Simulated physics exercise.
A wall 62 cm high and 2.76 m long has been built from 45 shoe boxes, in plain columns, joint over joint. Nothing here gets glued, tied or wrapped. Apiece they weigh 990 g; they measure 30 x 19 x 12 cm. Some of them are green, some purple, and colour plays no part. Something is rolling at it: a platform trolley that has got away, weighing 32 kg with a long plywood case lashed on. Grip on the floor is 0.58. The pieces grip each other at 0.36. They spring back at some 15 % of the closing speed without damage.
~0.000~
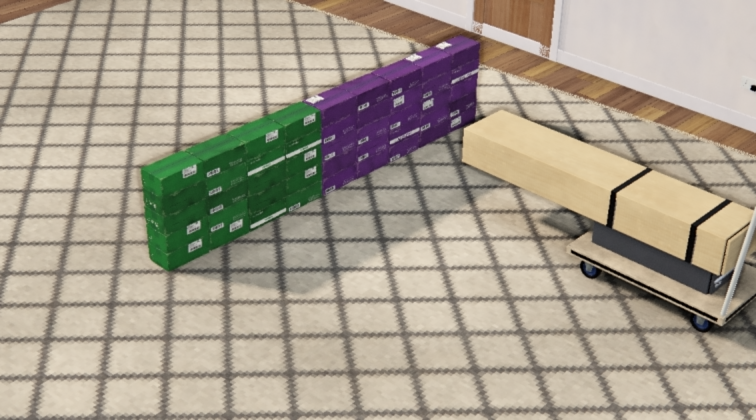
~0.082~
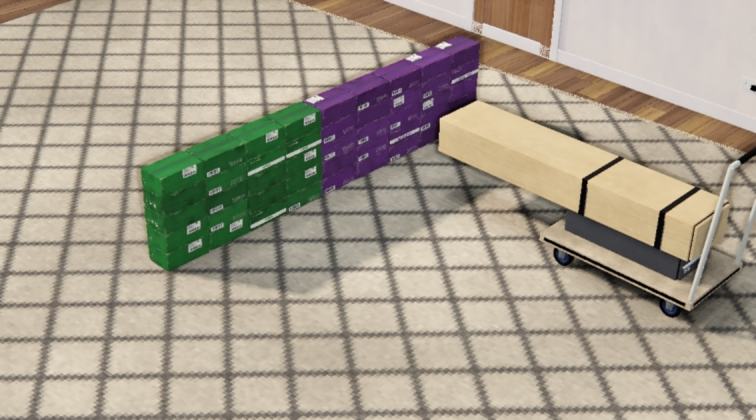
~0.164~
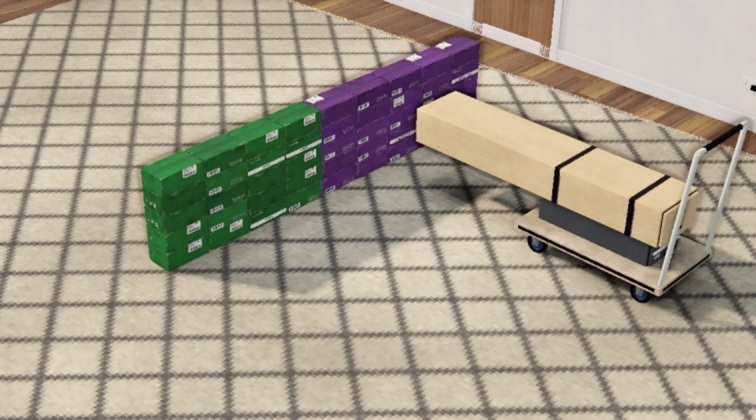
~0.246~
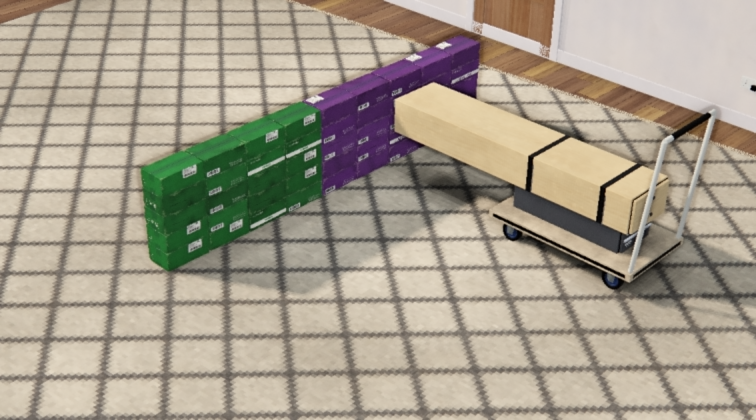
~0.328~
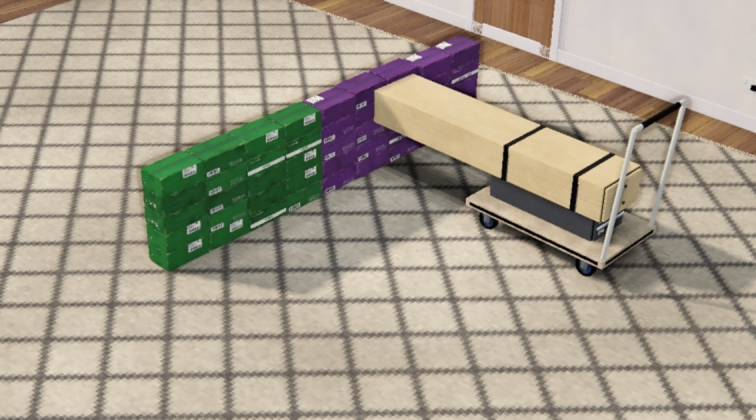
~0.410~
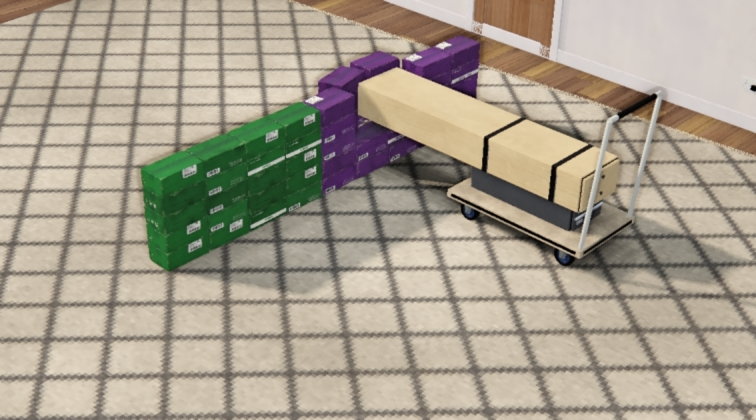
A long tan box on a trolley rolls left and pushes into a wall's purple boxes.
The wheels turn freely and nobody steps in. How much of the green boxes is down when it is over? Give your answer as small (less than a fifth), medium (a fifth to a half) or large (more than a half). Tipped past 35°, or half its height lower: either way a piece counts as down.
Small - less than a fifth.
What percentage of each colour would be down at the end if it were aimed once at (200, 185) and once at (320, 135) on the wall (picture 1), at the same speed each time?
You'd get purple at 0 followed by 10, and green at 40 followed by 20 percent.
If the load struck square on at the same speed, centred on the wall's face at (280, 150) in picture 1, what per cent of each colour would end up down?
For purple it's 0 per cent, for green 50 per cent.
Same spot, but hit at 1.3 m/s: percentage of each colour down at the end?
Share down, in per cent: Purple 30, green 0.
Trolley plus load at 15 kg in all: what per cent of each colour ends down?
You'd get purple at 30 and green at 0 per cent down.
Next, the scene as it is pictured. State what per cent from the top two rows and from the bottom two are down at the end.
30% and 10%.
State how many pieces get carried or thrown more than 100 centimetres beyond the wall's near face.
I'd estimate 8 pieces.
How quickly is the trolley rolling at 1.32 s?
Roughly 0.9 m/s.
By 0.58 s, load 48 cm past the wall's line, still rolling; none of the 20 green boxes down (6 of 45 in all colours); top green box unmoved.
By 0.94 s, load 1.08 m past the wall's line, still rolling; none of the 20 green boxes down (6 of 45 in all colours); top green box unmoved.
By 1.32 s, load 1.50 m past the wall's line, still rolling; none of the 20 green boxes down (7 of 45 in all colours); top green box unmoved.
By 1.80 s, load 1.75 m past the wall's line, still rolling; none of the 20 green boxes down (10 of 45 in all colours); top green box unmoved.
When it is over (2.8 s), load 1.79 m past the wall's line, stopped; none of the 20 green boxes down (10 of 45 in all colours); top green box unmoved; top purple box unmoved. That is 0 per cent. In pixels of the last frame, middles, top green box near (255, 139), top purple box near (328, 107).
